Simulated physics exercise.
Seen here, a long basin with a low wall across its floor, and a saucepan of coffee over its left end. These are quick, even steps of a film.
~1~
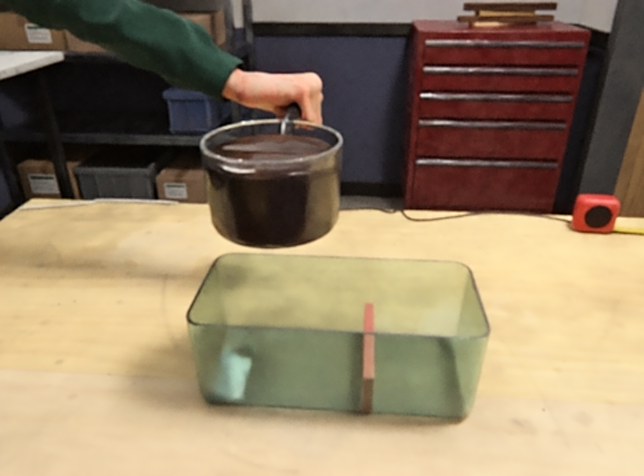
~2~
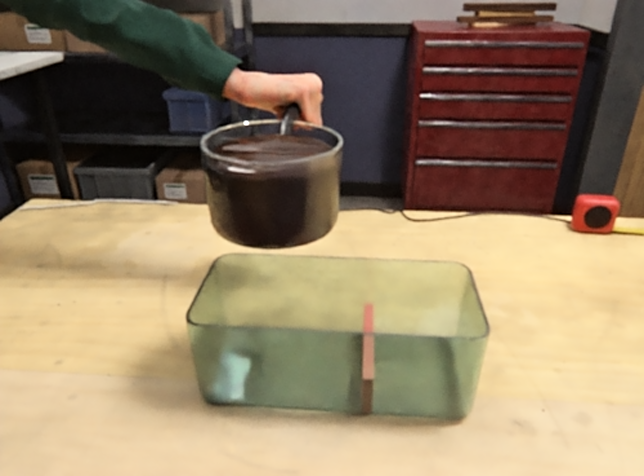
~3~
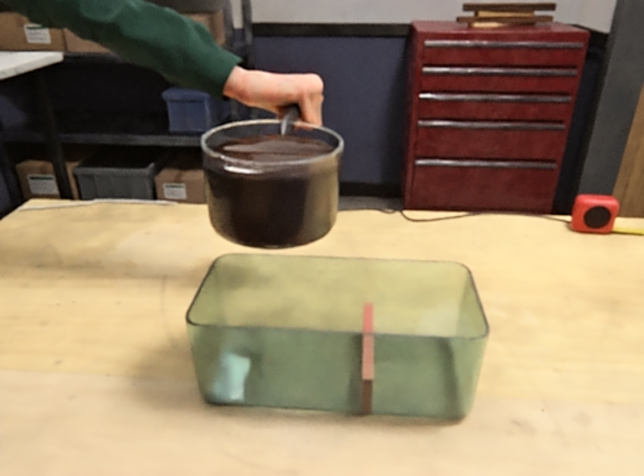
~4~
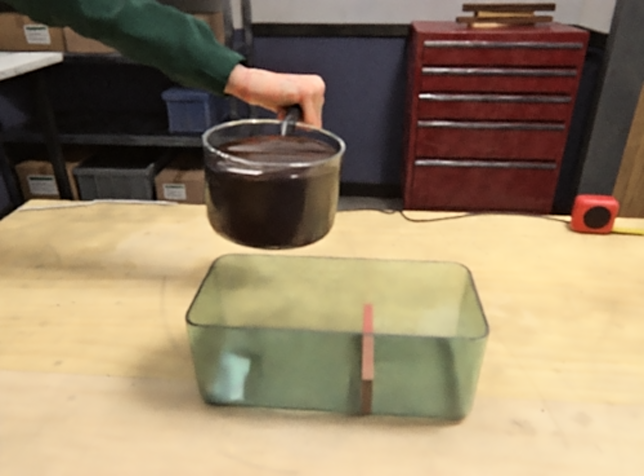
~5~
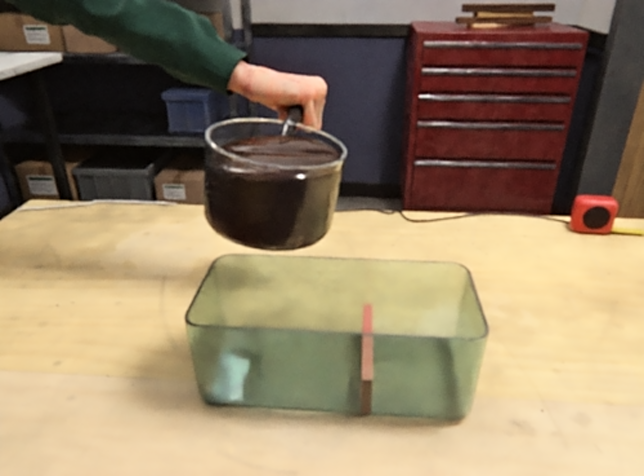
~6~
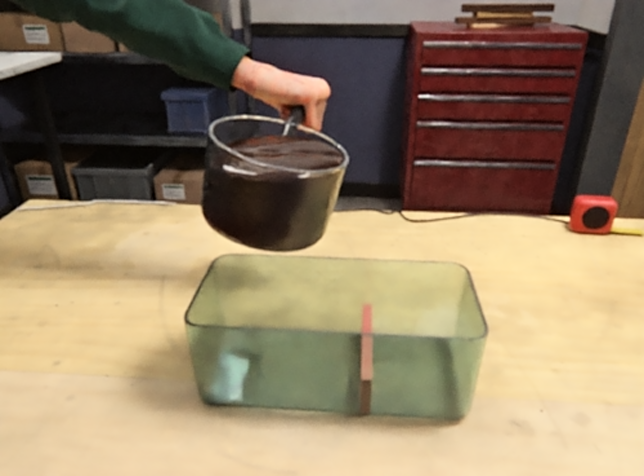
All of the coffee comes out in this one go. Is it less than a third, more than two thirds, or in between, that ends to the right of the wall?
In the end above two thirds is right of the wall.
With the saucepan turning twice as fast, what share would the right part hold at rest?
Some 65 per cent.
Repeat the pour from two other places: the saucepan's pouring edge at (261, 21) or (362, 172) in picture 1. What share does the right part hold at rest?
In turn 45 and 80 in a hundred.
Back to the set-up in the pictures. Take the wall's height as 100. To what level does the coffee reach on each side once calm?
Left about 20, right about 100.
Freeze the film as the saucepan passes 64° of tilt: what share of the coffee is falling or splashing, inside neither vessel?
Near 20 %.
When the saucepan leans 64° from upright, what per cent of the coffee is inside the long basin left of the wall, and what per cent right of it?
The left part 0 per cent, the right part 15.
A moment on, the saucepan is tipped part way and 61 per cent is still to pour, 1 is left of the wall and 16 right of it.
Next, the saucepan is tipped on its side and 14 per cent is still to pour, 6 is left of the wall and 72 right of it.
Then the saucepan is tipped right over and 0 per cent is still to pour, 20 is left of the wall and 78 right of it.
Later the saucepan is tipped right over and 0 per cent is still to pour, 23 is left of the wall and 76 right of it.
In the end 23 per cent lies left of the wall, 76 right of it and 0 outside.
